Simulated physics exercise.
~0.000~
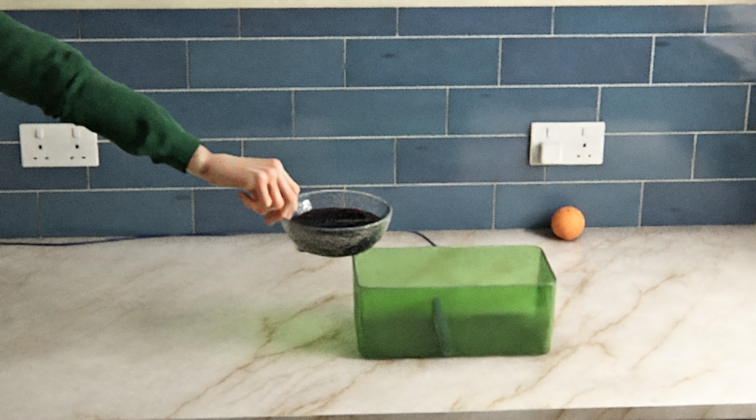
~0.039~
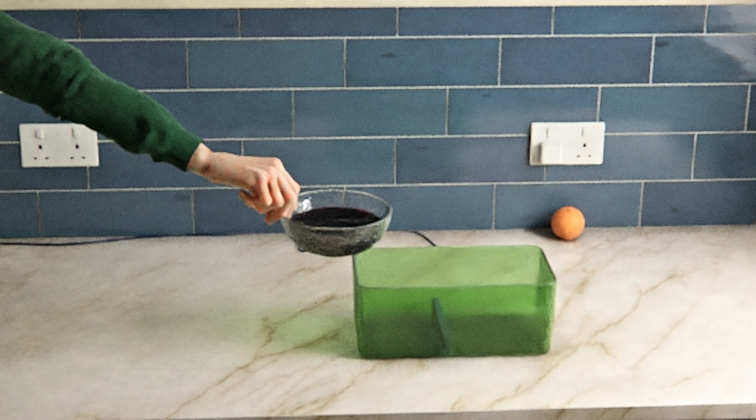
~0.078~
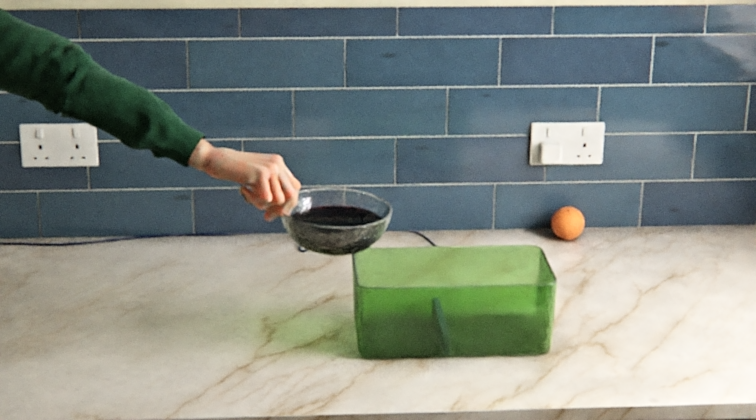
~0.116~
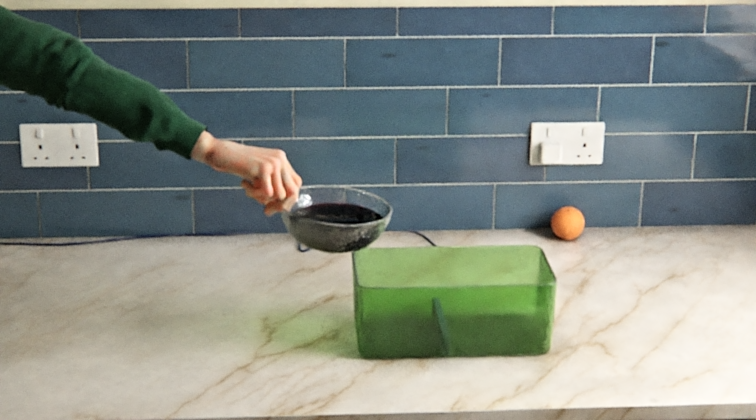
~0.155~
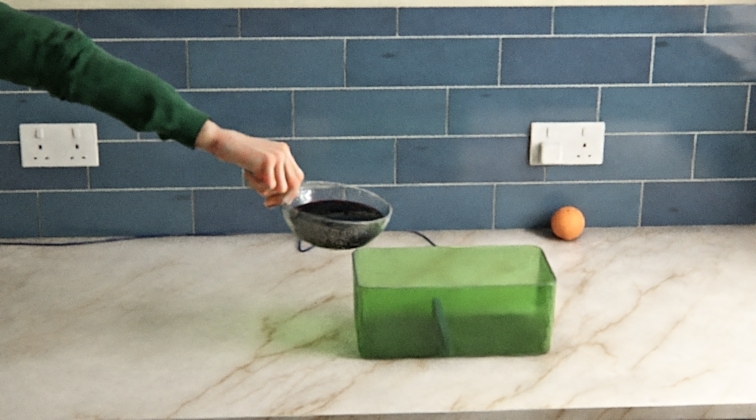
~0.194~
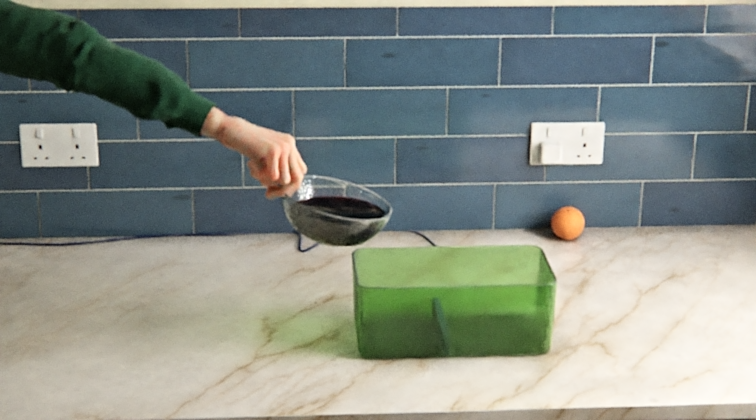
A hand slowly tilts a clear round bowl of dark liquid rightward above a green basin.
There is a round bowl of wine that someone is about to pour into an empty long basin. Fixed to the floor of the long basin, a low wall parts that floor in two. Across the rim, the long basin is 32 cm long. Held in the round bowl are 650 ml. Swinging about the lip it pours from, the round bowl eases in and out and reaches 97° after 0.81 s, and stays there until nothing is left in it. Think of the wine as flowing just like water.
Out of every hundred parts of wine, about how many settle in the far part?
About 79 out of 100.
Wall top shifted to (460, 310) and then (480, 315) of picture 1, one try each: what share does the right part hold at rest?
Around 35 and 10 percent, in that order.
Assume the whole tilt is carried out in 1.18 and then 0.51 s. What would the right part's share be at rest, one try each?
I'd expect close to 75 per cent and then close to 65 per cent.
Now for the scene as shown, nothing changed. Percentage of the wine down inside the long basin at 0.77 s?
Near 86 per cent of the total.
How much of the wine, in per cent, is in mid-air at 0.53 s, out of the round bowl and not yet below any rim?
Near 46 per cent at that time.
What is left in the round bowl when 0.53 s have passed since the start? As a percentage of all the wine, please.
Around 48 percent.
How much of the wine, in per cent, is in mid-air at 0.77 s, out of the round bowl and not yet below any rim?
About 12 percent.
After 0.53 s the tilt is 71° and 48 per cent is still to pour, 5 is left of the wall and 0 right of it.
After 0.77 s the tilt is 97° and 1 per cent is still to pour, 11 is left of the wall and 76 right of it.
After 1.03 s the tilt is 97° and 0 per cent is still to pour, 20 is left of the wall and 79 right of it.
After 1.31 s the tilt is 97° and 0 per cent is still to pour, 20 is left of the wall and 79 right of it.
In the end 20 per cent lies left of the wall, 79 right of it and 1 outside.
